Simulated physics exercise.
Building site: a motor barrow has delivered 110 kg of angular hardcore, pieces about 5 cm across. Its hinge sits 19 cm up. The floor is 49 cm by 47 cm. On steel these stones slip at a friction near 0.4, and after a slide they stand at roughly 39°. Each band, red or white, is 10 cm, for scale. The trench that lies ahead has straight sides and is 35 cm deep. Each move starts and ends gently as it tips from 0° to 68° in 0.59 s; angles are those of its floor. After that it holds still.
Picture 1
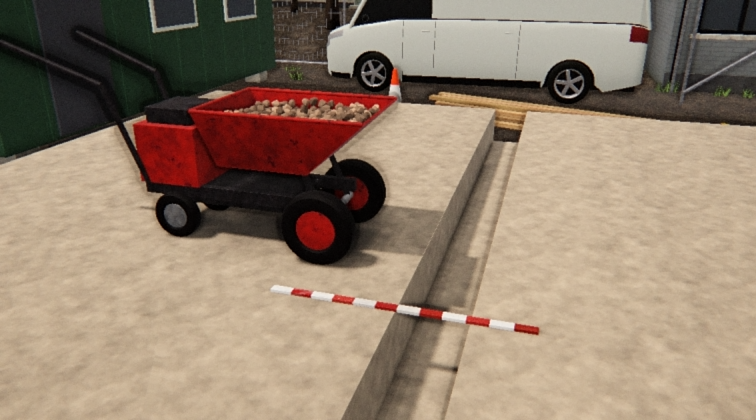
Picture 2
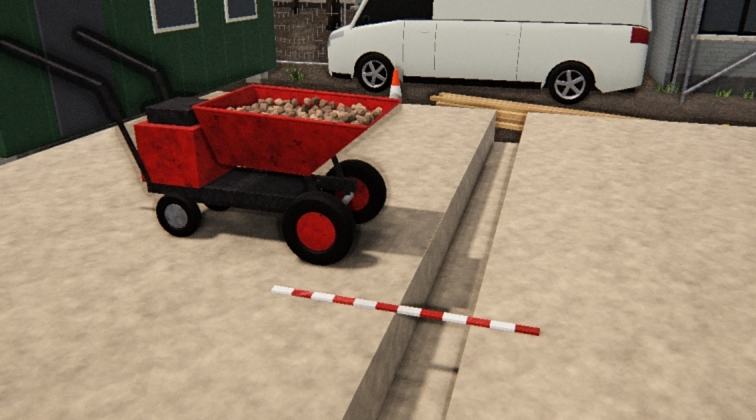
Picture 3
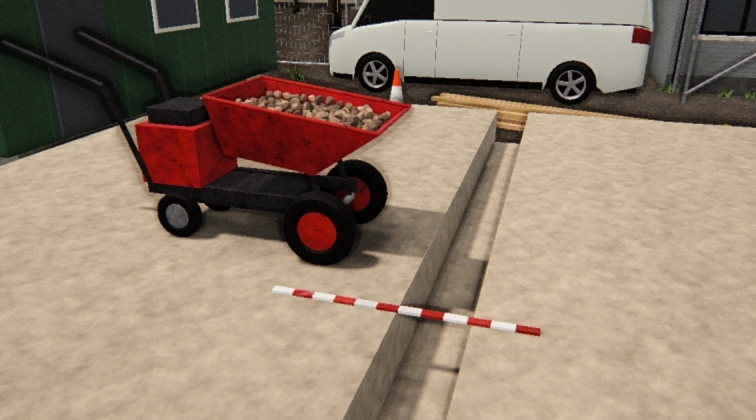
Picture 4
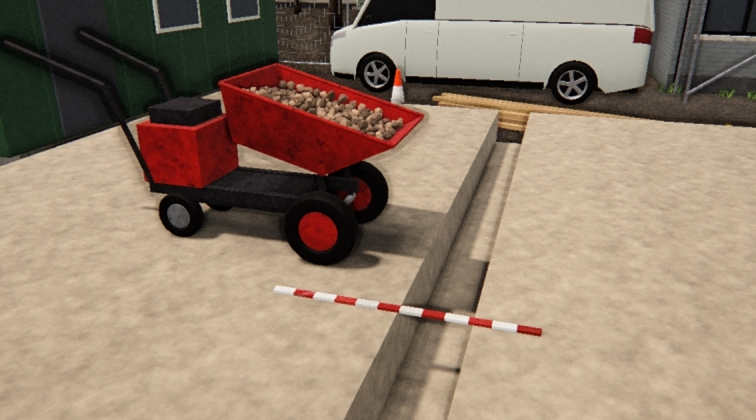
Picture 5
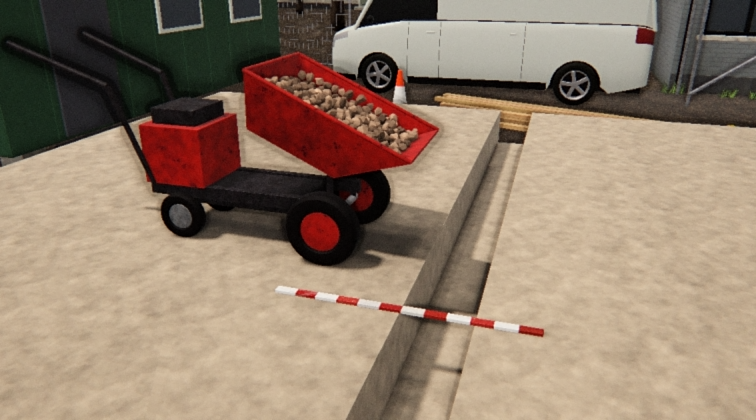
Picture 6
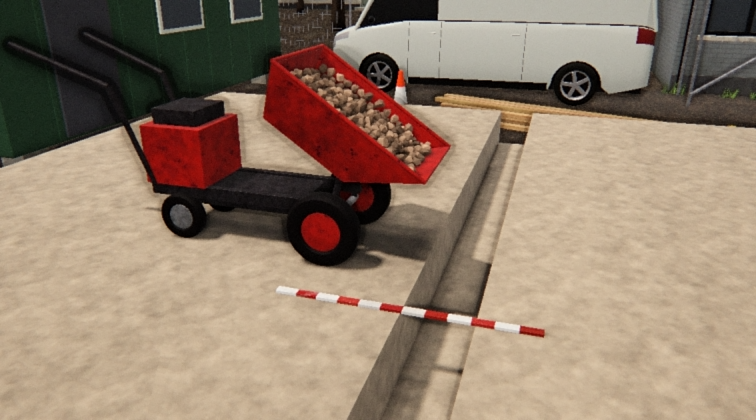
The clip shows a red motor barrow loaded with stones standing beside a narrow trench, a red-and-white pole lying across it. The skip's rear rises steadily, tilting its floor steeply down to the right while the wheels stay put.
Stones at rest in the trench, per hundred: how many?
Approx. 53 %.
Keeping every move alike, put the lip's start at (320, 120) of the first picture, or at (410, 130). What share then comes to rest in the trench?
First place roughly 95%, second roughly 10%.
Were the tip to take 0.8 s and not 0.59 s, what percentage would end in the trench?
It'd be some 70 per cent.
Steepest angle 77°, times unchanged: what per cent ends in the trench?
Then about 65 per cent.
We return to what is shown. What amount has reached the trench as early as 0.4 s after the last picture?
At that moment: Approx. 20 %.
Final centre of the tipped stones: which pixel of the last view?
(486, 291).
Then, 0.1 s after the last picture the floor is at 57°, 100 % in the skip; the foremost stones are at (444, 200).
Then, 0.4 s after the last picture the floor is at 68°, 72 % in the skip, 21 % in the trench, 7 % past the trench; the foremost stones are at (508, 260).
Then, 0.7 s after the last picture the floor is at 68°, 12 % in the skip, 42 % in the trench, 47 % past the trench; the foremost stones are at (662, 285).
Then, 2.7 s after the last picture the floor is at 68°, 0 % in the skip, 53 % in the trench, 47 % past the trench; the foremost stones are past the picture's edge.
